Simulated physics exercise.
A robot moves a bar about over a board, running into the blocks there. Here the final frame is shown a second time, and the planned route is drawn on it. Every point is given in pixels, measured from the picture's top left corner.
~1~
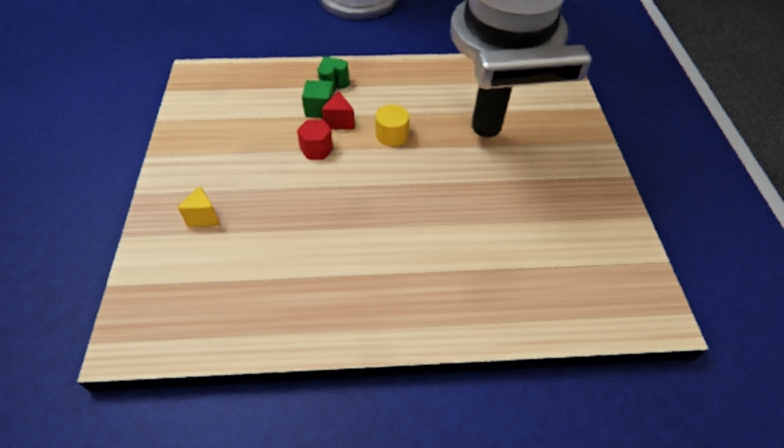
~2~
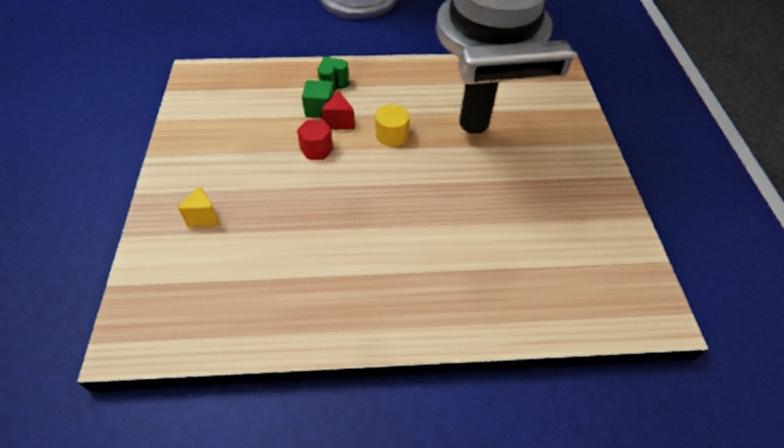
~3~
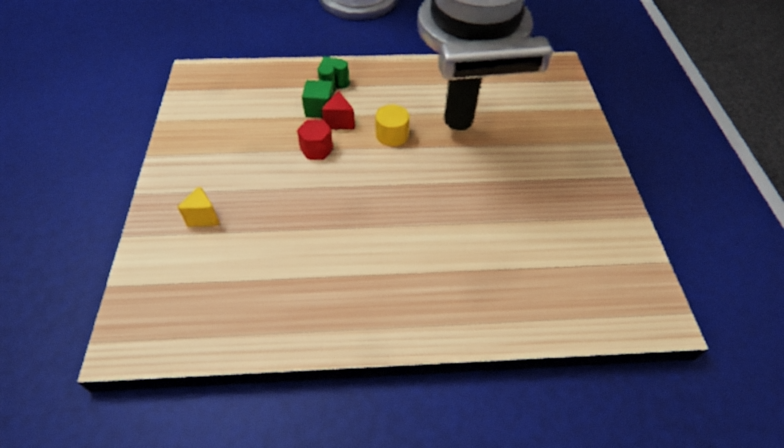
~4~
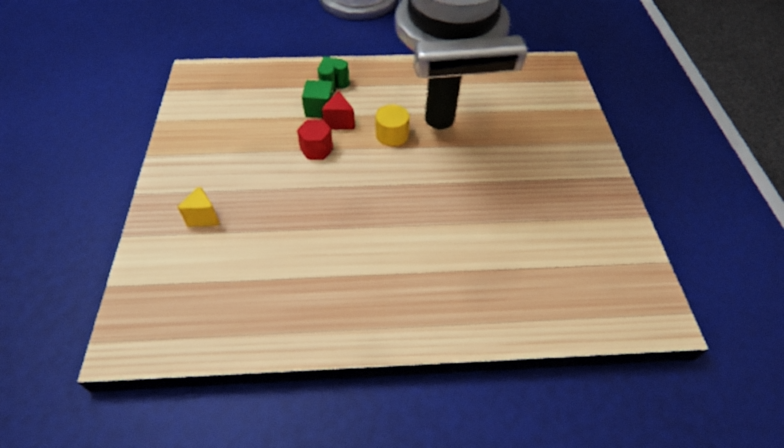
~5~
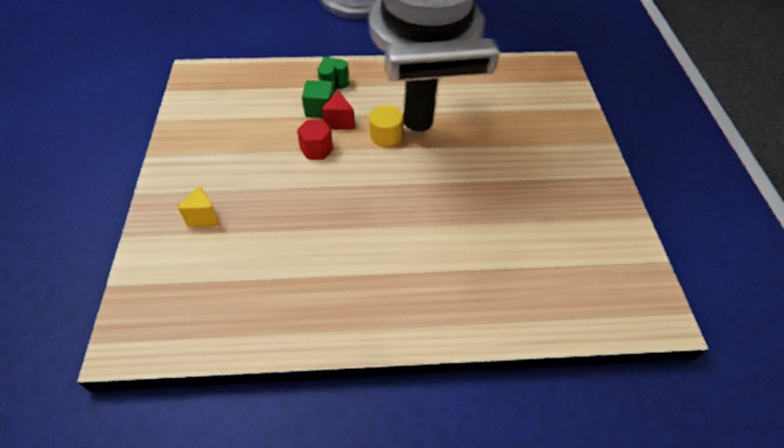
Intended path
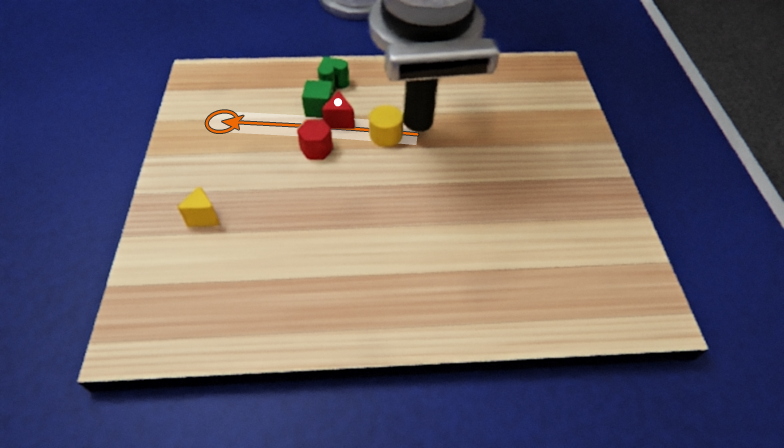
A robot's black bar slid left across a wooden board toward the yellow disc, then nudged it slightly left, while the red and green blocks and the yellow triangular piece stayed still.
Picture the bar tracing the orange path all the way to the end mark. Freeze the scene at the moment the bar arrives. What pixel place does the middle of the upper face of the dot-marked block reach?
Near (191, 92).
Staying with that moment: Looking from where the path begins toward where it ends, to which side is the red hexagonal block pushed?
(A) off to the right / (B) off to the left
B: Off to the left.
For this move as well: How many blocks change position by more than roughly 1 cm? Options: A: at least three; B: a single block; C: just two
The one that fits is A, at least three.
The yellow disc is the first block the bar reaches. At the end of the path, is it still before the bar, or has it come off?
I predict the bar has moved past it.
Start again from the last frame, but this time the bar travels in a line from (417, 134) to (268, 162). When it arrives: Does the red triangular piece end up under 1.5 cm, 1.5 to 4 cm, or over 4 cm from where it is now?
Between 1.5 and 4 cm.
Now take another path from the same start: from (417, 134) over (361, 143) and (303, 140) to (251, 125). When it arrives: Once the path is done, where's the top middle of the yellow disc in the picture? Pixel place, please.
Most likely (218, 121).
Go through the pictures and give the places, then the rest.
Bar's lower end (486, 128); red hexagonal block (314, 129); green square (317, 88); red triangular piece (338, 102); yellow disc (393, 115), in the first picture.
Bar (474, 125); blocks still, in the second picture.
Bar (458, 121); blocks still, in the third picture.
Bar (440, 120); blocks still, in the fourth picture.
Bar (418, 123); red hexagonal block (314, 129); green square (317, 88); red triangular piece (338, 102); yellow disc (386, 115), in the fifth picture.
Drawn move, in a line from (417, 134) to (222, 122); the dot is on the red triangular piece.
On the path given first. One third of the way, bar (350, 117); red hexagonal block (294, 138); green square (315, 87); red triangular piece (313, 106), turned 95° clockwise; yellow disc (323, 123).
Two thirds of the way, bar (284, 113); red hexagonal block (280, 151), turned 25° clockwise; green square (314, 86); red triangular piece (249, 102), turned 100° clockwise; yellow disc (294, 129).
At the end, bar (218, 110); red hexagonal block (280, 151), turned 25° clockwise; green square (314, 86); red triangular piece (191, 92), turned 145° clockwise; yellow disc (294, 129).
